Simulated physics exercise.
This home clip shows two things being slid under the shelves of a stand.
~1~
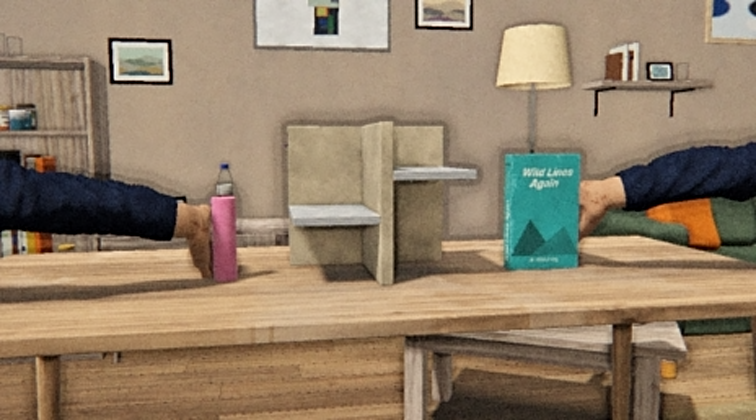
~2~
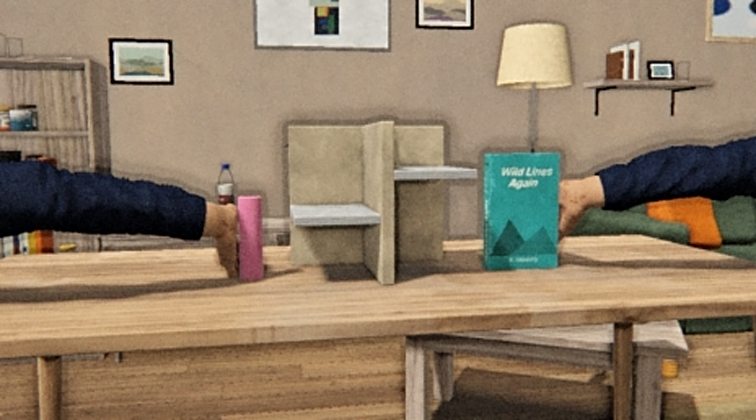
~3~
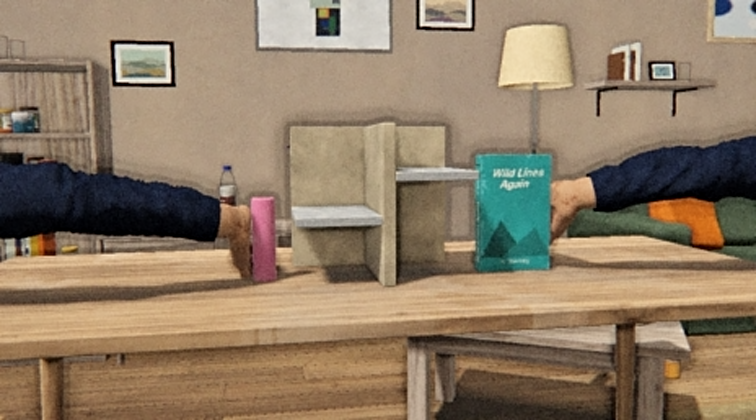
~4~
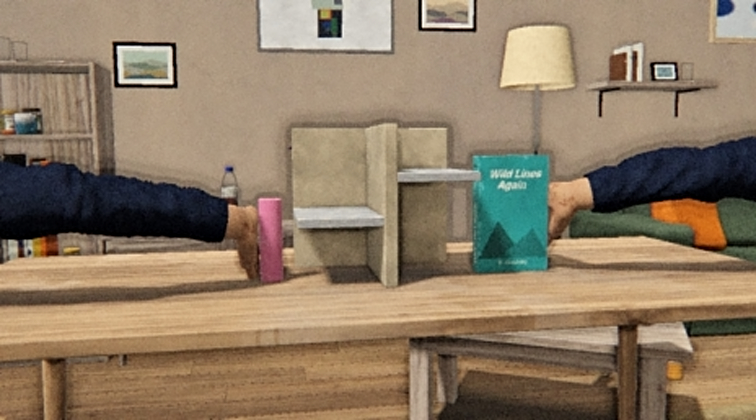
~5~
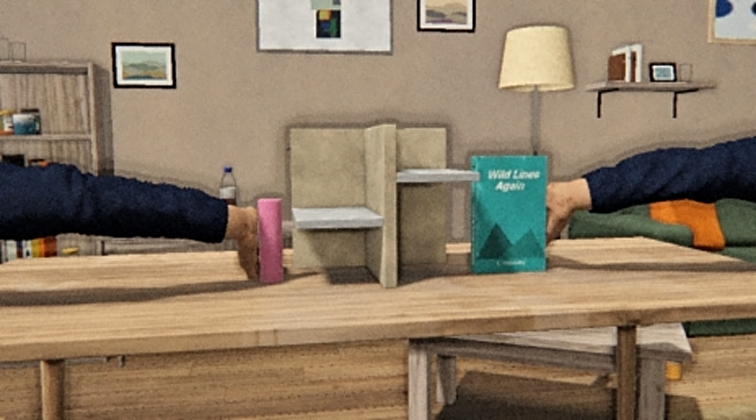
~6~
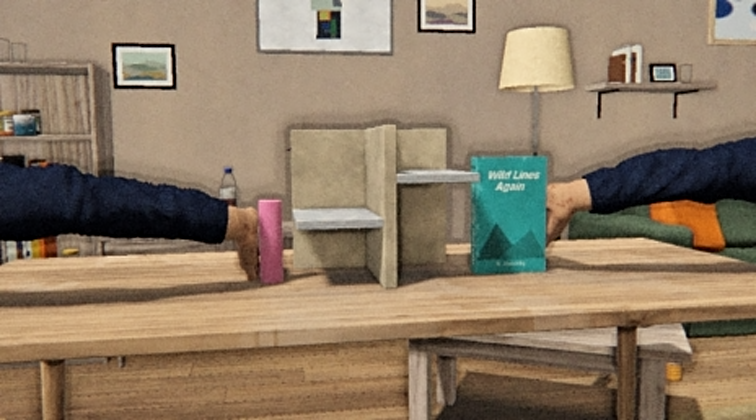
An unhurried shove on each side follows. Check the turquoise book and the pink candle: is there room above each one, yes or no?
Turquoise book - no; pink candle - no.
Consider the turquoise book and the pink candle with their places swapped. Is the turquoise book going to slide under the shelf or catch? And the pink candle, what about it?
The turquoise book snags, and then the pink candle passes beneath.
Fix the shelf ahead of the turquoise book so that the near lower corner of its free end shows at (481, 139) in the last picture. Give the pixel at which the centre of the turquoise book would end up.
(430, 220) or so.
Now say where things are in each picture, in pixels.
In the first picture, hands sliding the things forward; turquoise book (541, 211); pink candle (225, 239); shelf (376, 200).
In the second picture, hands sliding the things forward; pink candle (251, 238); shelf (377, 199).
In the third picture, hands sliding the things forward; turquoise book (513, 213); shelf (378, 201).
In the fourth picture, hands sliding the things forward; pink candle (271, 240); shelf (380, 202).
In the fifth picture, hands sliding the things forward; turquoise book (509, 214); shelf (379, 202).
In the sixth picture, hands sliding the things forward; turquoise book (509, 215); pink candle (271, 241); shelf (379, 203).
Then, 0.18 s on from there, turquoise book sliding up to the opening near (505, 215); pink candle sliding up to the opening near (275, 241).
Then, 0.24 s on from there, turquoise book sliding up to the opening near (500, 215); pink candle sliding up to the opening near (281, 241).
Then, 0.36 s on from there, turquoise book stopped at the opening near (497, 215); pink candle stopped at the opening near (284, 241).
In the end, the turquoise book catches on the edge, near (497, 215); the pink candle catches on the edge, near (284, 241).
